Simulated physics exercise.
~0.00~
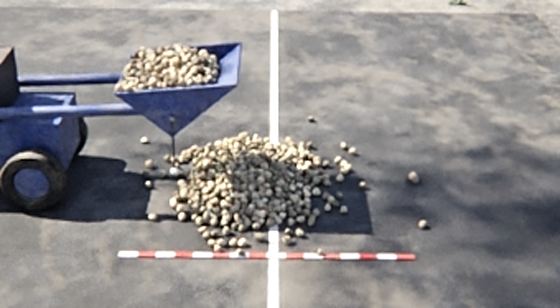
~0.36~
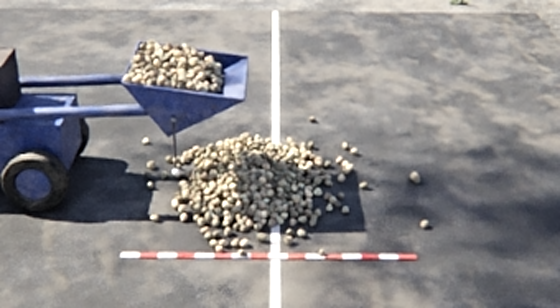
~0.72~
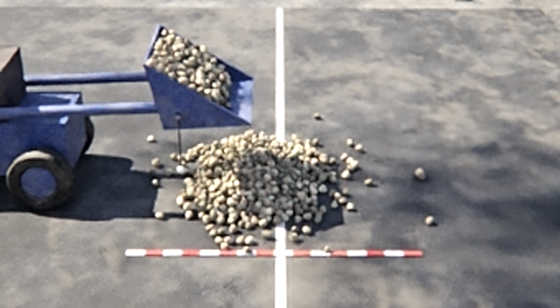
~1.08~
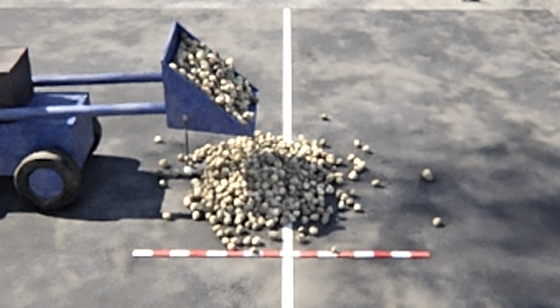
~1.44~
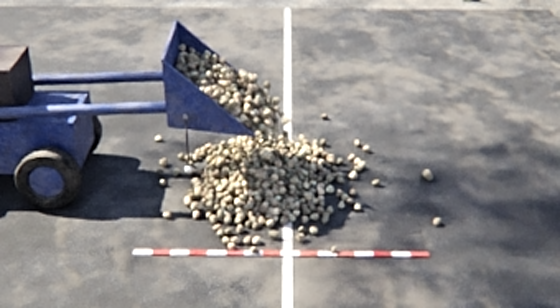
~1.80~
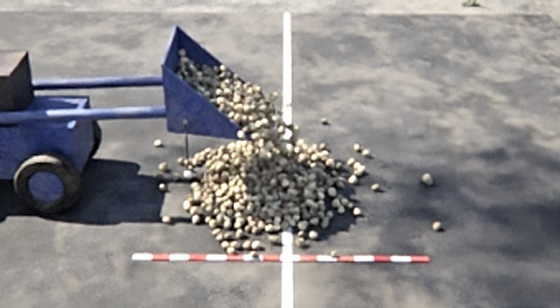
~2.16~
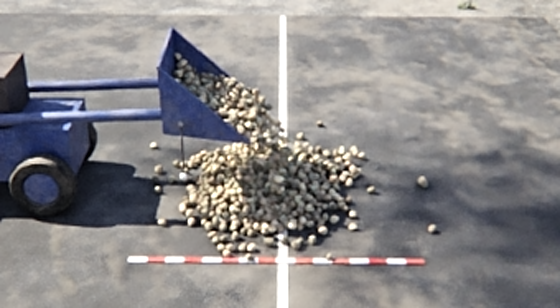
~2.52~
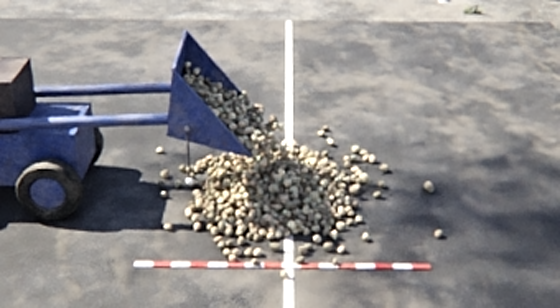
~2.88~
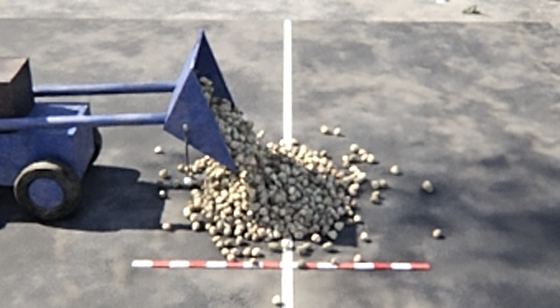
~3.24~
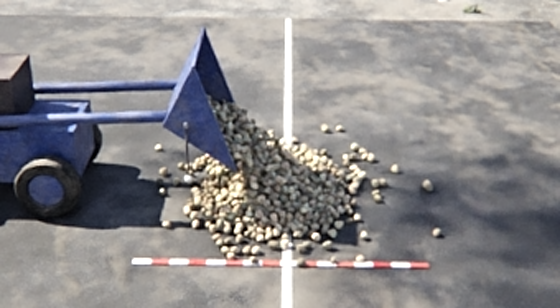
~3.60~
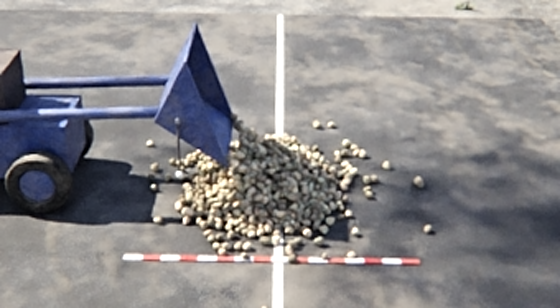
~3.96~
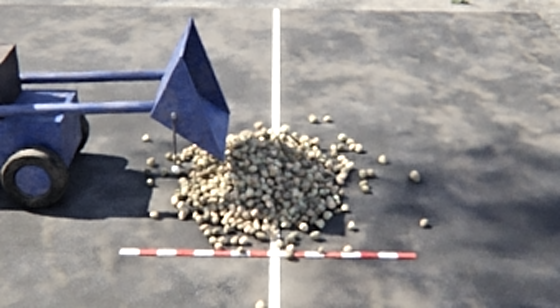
In this clip, a small blue loader tips its bucket of rounded stones in two stages, pausing partway as they begin spilling onto a loose pile, then tilting steeply until the bucket empties and the larger heap spreads farther right across the white ground line.
